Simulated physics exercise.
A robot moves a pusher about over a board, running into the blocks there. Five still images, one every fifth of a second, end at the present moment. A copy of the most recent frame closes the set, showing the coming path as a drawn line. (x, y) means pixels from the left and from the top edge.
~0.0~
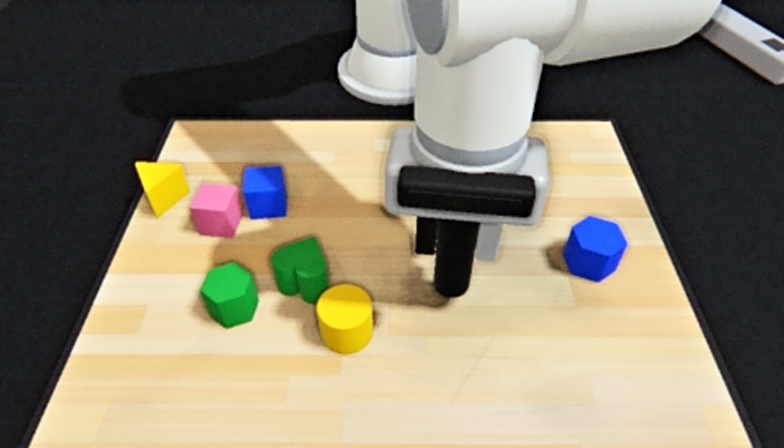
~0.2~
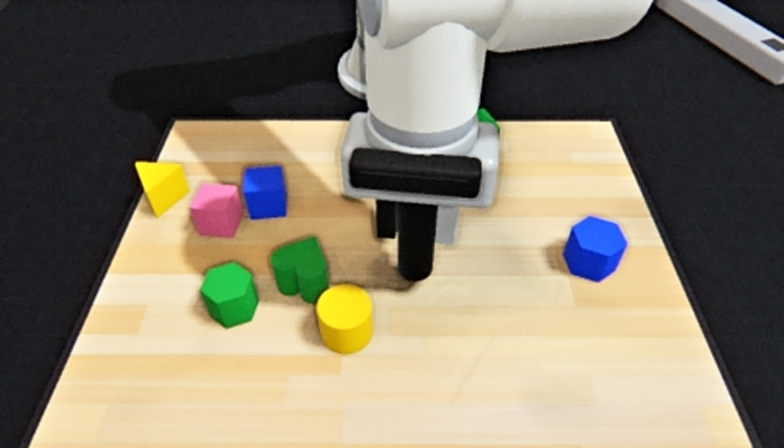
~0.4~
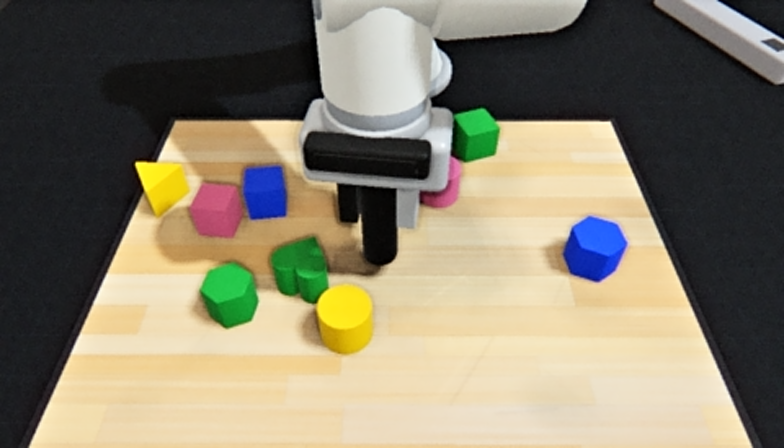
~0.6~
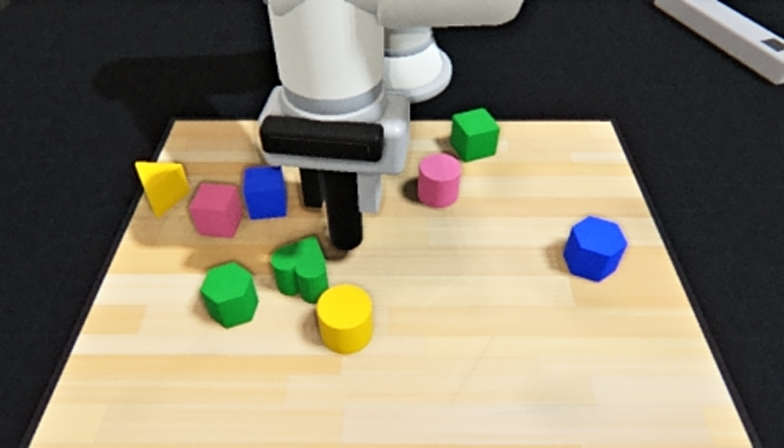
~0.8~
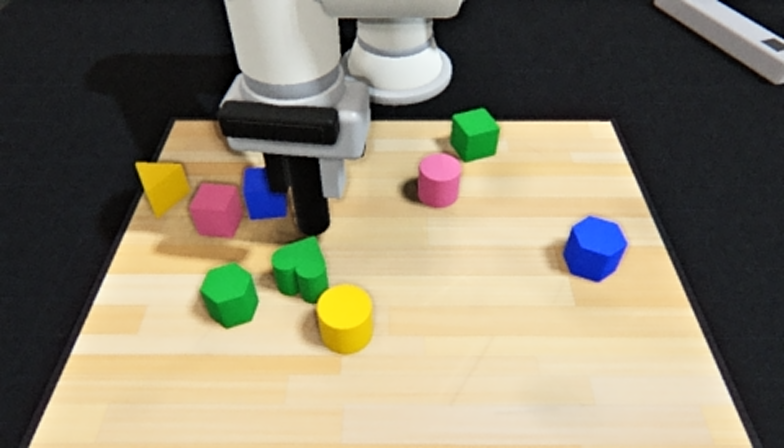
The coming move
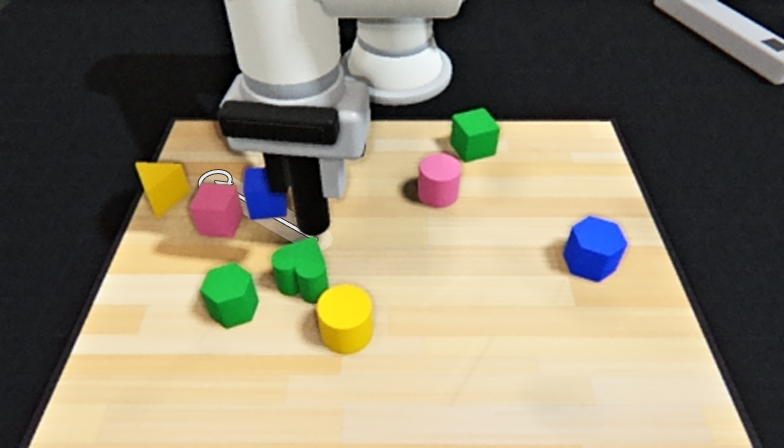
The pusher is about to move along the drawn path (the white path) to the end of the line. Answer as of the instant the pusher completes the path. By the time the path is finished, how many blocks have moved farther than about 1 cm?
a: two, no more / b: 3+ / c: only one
c - only one.
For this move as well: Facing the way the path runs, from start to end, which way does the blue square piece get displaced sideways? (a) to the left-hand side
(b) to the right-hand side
My answer is option b.
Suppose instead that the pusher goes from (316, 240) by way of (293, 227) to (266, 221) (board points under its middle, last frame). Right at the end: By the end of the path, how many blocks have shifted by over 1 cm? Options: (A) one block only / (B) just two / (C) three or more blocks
(A)
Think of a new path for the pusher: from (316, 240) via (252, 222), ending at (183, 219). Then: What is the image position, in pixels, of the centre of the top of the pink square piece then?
It sits at (136, 202).
The line goes in a line from (316, 240) to (215, 181).
The first path, step by step. One third of the way, pusher (276, 205); blue square piece (256, 171), turned 15° anticlockwise.
Two thirds of the way, pusher (242, 186); blue square piece (235, 151).
At the end, pusher (211, 167); pink square piece unmoved; blue square piece (227, 135), turned 35° clockwise.
